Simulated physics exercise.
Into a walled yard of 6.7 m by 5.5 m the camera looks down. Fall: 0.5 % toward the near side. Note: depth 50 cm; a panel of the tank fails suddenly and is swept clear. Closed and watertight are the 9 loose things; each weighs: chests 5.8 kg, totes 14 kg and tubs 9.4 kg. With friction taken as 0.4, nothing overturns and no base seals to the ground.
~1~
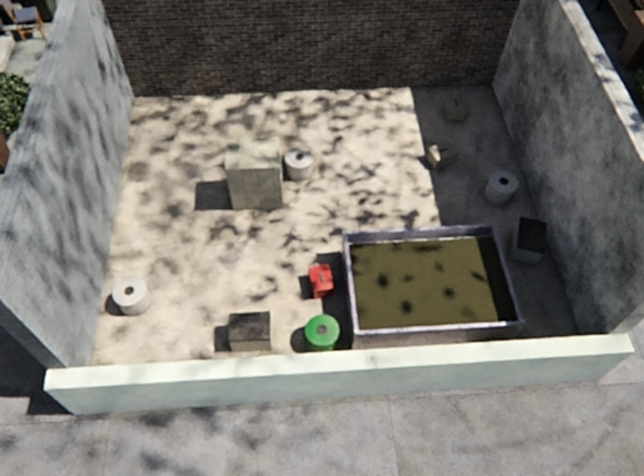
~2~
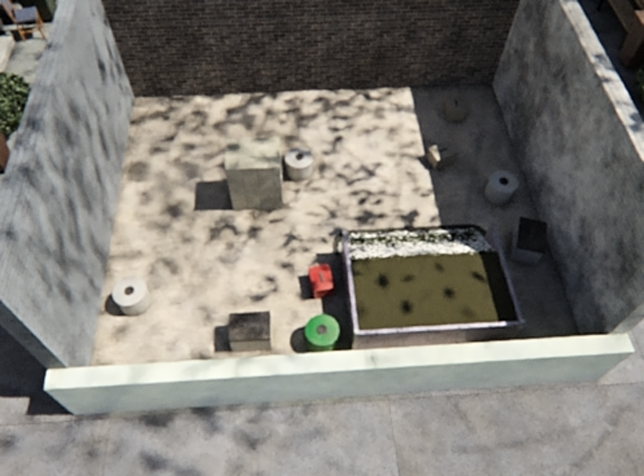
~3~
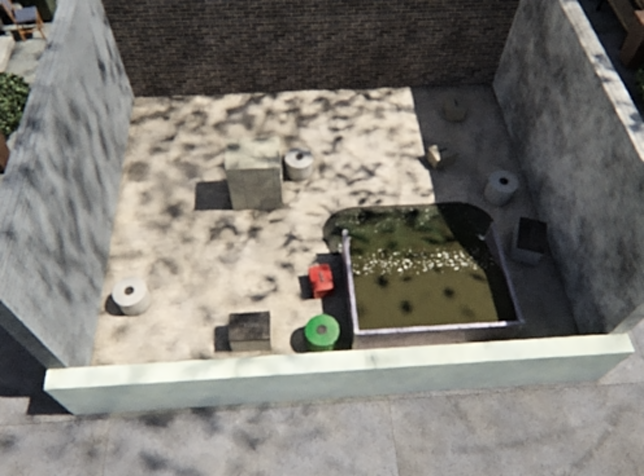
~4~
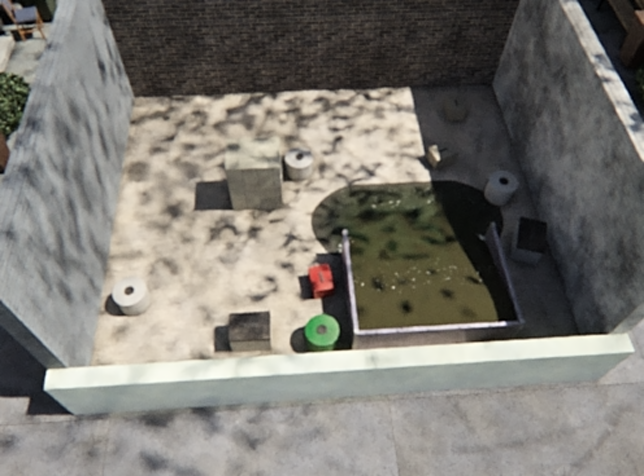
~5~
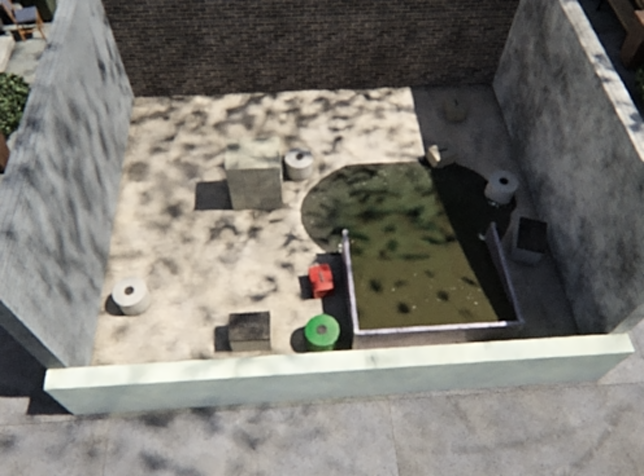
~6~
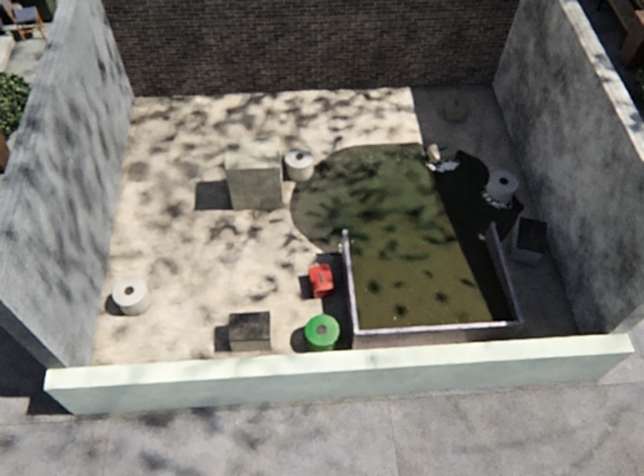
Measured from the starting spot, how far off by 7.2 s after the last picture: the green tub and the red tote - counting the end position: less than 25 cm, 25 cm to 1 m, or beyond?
Final positions: The green tub stays near its start, the red tote stays near its start.
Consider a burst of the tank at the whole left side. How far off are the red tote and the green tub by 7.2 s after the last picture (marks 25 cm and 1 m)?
First the red tote: It is carried a long way; as for the green tub, it is carried a long way.
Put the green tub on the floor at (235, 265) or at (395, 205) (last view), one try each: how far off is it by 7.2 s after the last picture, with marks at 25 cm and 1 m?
In turn: It stays put; it ends far away.
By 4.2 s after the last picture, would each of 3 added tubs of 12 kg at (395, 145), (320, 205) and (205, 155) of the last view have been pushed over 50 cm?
Answers, first to last: Exceeding, exceeding, not exceeding.
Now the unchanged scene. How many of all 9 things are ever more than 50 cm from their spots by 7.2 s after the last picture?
I count 6 of them.
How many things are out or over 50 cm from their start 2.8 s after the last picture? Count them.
At that moment it comes to 3.
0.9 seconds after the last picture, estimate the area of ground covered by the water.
Wet: Near 17 m2.
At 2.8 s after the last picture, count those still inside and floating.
At that time the total is 3.
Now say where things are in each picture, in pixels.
In the first picture, the green tub at (322, 330) rests on the ground; the red tote at (321, 277), on the bottom; 3.2 m2 under water; 0 of 9 have shifted.
In the second picture, the green tub at (322, 330), on the bottom; the red tote at (321, 277), on the bottom; 4.2 m2 under water; 0 of 9 have shifted.
In the third picture, the green tub at (322, 330), on the bottom; the red tote at (321, 277), on the bottom; 5.4 m2 under water; 0 of 9 have shifted.
In the fourth picture, the green tub at (322, 330), on the bottom; the red tote at (321, 277) rests on the ground; 6.8 m2 under water; 0 of 9 have shifted.
In the fifth picture, the green tub at (322, 330) rests on the ground; the red tote at (321, 277), on the bottom; water covers 8.2 m2; 0 of 9 have shifted.
In the sixth picture, the green tub at (322, 330), on the bottom; the red tote at (321, 277), on the bottom; water covers 9.5 m2; 0 of 9 have shifted.
Then, 0.9 s after the last picture the green tub is near (322, 330), 0.0 m from its start, aground; the red tote is near (321, 277), 0.0 m from its start, aground; 0 afloat.
Then, 2.8 s after the last picture the green tub is near (322, 330), 0.0 m from its start, aground; the red tote is near (321, 277), 0.0 m from its start, aground; 3 afloat.
Then, 4.8 s after the last picture the green tub is near (322, 330), 0.0 m from its start, aground; the red tote is near (321, 277), 0.0 m from its start, aground; 2 afloat.
Then, 7.2 s after the last picture the green tub is near (322, 330), 0.0 m from its start, aground; the red tote is near (321, 277), 0.0 m from its start, aground; 2 afloat.
